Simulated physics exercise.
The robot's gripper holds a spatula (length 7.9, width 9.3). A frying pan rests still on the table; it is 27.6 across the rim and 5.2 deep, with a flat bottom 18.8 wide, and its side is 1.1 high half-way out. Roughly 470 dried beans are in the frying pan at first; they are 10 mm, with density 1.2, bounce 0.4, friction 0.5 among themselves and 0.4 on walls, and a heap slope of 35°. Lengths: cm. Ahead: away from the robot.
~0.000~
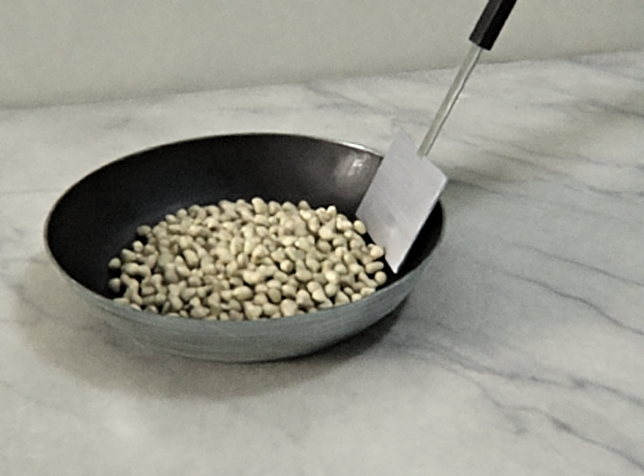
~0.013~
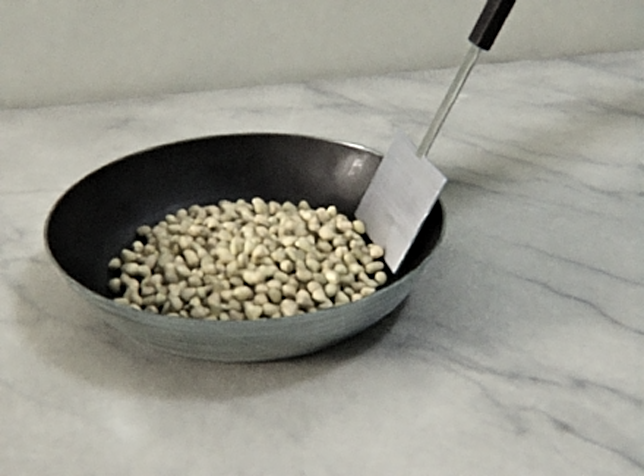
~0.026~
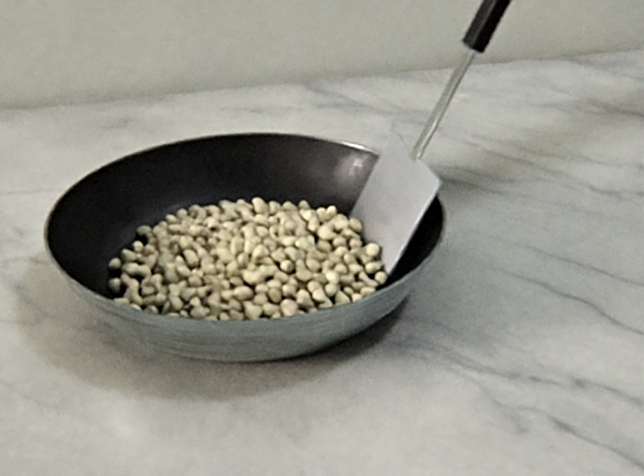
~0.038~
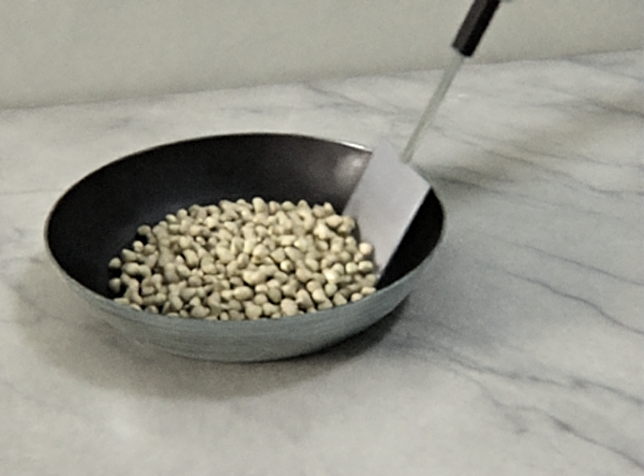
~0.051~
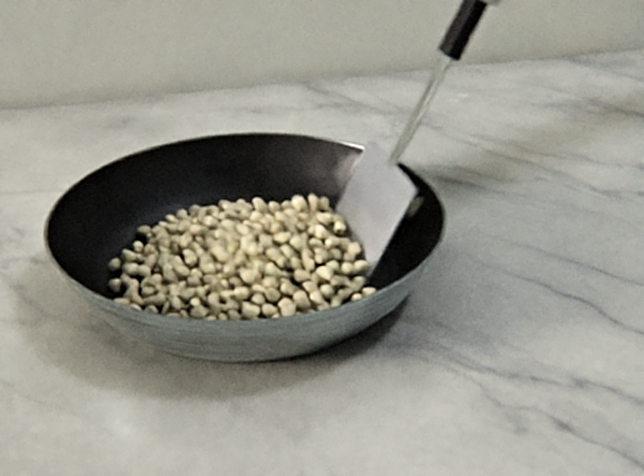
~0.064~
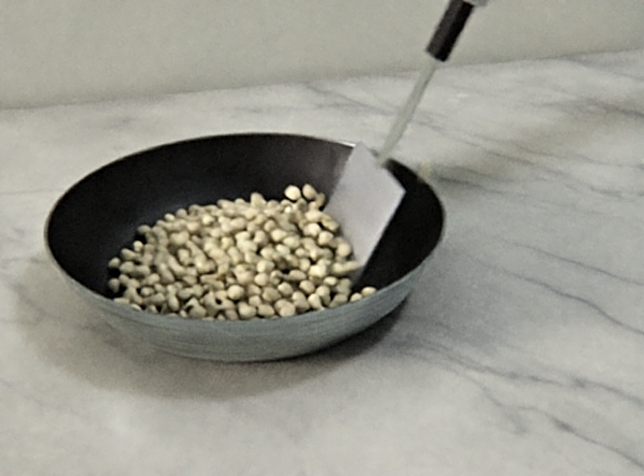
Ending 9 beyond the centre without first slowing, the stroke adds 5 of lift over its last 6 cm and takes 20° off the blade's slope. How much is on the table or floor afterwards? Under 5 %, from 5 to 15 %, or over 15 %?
Under 5 %.
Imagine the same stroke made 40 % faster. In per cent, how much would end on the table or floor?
About 10 in a hundred.
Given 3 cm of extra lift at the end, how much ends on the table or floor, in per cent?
I'd say close to 0 per cent.
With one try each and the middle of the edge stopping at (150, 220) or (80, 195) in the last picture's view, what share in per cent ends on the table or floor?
First try about 0 percent, second about 15 percent.
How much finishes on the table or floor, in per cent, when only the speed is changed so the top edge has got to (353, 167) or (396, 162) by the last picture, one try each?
Roughly 10 and 0 percent.
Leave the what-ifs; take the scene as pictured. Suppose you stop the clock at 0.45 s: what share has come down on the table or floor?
Some 2 per cent.
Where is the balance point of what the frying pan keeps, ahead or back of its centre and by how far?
What stays is shifted forward by around 6.0 cm.
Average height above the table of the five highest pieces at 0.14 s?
Height: Approx. 8 cm.
By 0.14 s, sloping 64°, highest piece 20 above the table; 472 in the frying pan, 1 on the blade or in flight.
By 0.21 s, sloping 58°, highest piece 28 above the table; 472 in the frying pan, 1 on the blade or in flight.
By 0.45 s, sloping 44°, highest piece 16 above the table; 461 in the frying pan, 11 on the table or floor, 1 on the blade or in flight.
By 1.50 s, sloping 44°, highest piece 6 above the table; 461 in the frying pan, 12 on the table or floor.
Final count, 461 in the frying pan, 12 on the table or floor. That is 3 % on the table or floor.
